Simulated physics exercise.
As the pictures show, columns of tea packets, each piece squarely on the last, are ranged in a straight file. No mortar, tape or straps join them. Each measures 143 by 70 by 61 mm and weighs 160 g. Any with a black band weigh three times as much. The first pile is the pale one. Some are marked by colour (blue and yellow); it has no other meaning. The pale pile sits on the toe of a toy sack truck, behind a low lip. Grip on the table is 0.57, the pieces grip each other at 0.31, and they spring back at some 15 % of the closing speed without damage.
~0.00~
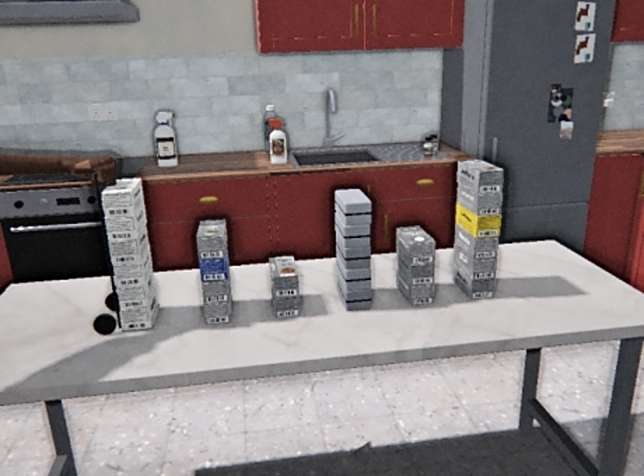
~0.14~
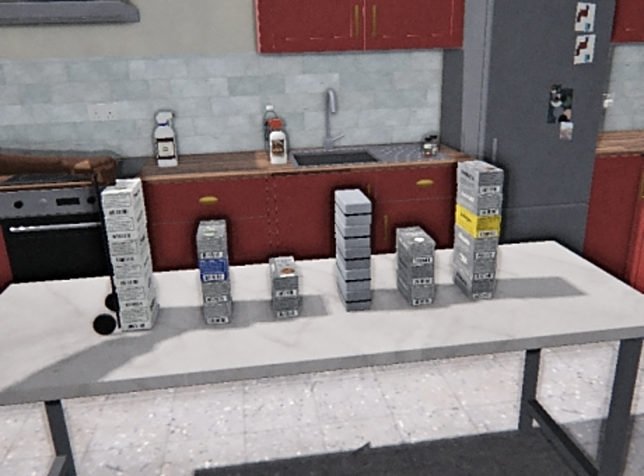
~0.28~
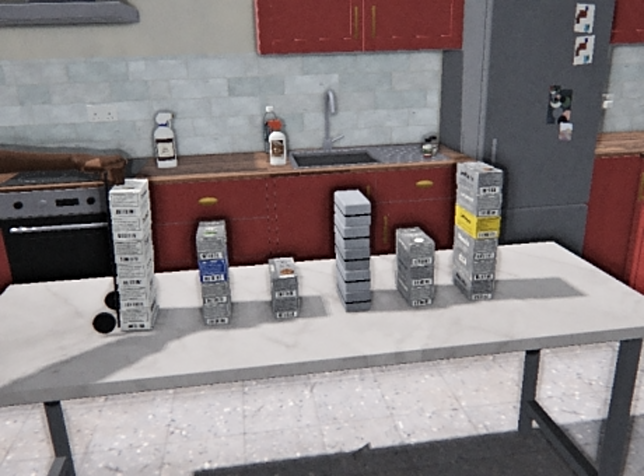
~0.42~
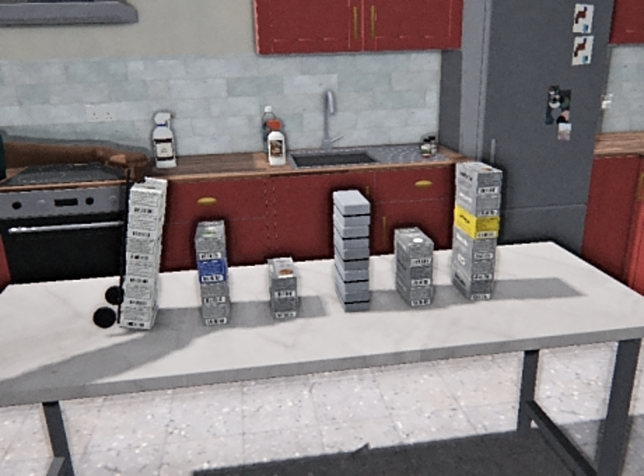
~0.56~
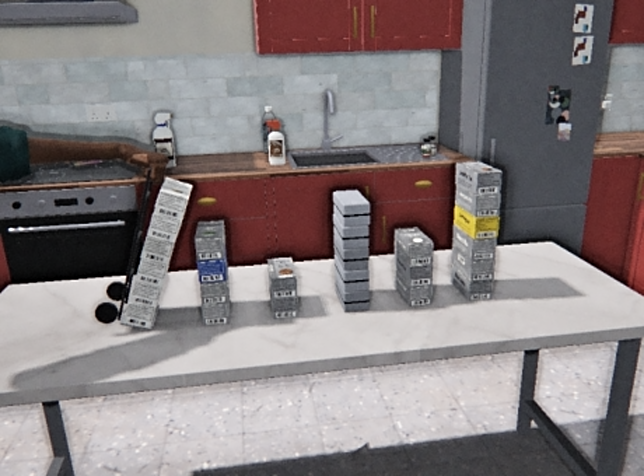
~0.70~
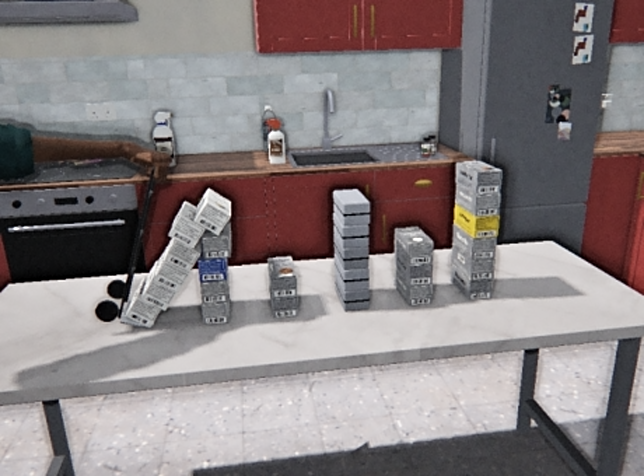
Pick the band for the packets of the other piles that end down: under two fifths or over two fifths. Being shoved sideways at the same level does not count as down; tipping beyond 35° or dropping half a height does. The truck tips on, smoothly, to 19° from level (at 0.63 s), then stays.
Less than two fifths of them.
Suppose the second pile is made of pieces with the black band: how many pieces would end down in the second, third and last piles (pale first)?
In that case second 0, third 0, last 0.
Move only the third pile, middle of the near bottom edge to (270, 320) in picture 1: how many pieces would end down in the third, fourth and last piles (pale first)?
Then third 1, fourth 0, last 0.
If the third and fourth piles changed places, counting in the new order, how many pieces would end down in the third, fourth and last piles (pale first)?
In that case third 5, fourth 1, last 0.
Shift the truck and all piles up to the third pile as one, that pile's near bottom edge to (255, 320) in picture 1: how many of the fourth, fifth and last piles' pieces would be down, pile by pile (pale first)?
In that case fourth 0, fifth 0, last 0.
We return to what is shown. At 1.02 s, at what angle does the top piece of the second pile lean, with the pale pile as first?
About 50°.
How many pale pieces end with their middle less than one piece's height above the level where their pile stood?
3 of them.
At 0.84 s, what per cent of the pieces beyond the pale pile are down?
0 per cent by then.
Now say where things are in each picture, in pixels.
In the first frame (places mark the middle of the side facing us), truck frame (101, 208) 0° forward; yellow packet (489, 226); blue packet (213, 270); the rest undisturbed.
The second frame shows truck frame (100, 208) 0° forward; yellow packet (488, 227).
The third frame shows truck frame (108, 207) 3° forward, top of the pale pile leaning 3°; yellow packet (488, 228); the rest undisturbed.
The fourth frame shows truck frame (127, 203) 11° forward, top of the pale pile leaning 11°; yellow packet (487, 228); the rest undisturbed.
The fifth frame shows truck frame (143, 202) 18° forward, top of the pale pile leaning 21°; yellow packet (487, 228); the rest undisturbed.
The sixth frame shows truck frame (146, 201) 19° forward, top of the pale pile leaning 36°; blue packet (212, 270); yellow packet (487, 227); one has shifted.
After 0.84 s, 6 of the pale pile down; none of the 20 other packets down, 4 disturbed; blue packet leaning 12°.
After 1.02 s, 6 of the pale pile down; 3 of the 20 other packets down; blue packet leaning 34°, 25 mm lower.
At rest (1.7 s), 6 of the pale pile down; 3 of the 20 other packets down; blue packet leaning 33°, 47 mm lower; yellow packet unmoved. That is 15 per cent. As the last picture would show them, middles, blue packet near (279, 272), yellow packet near (476, 219).
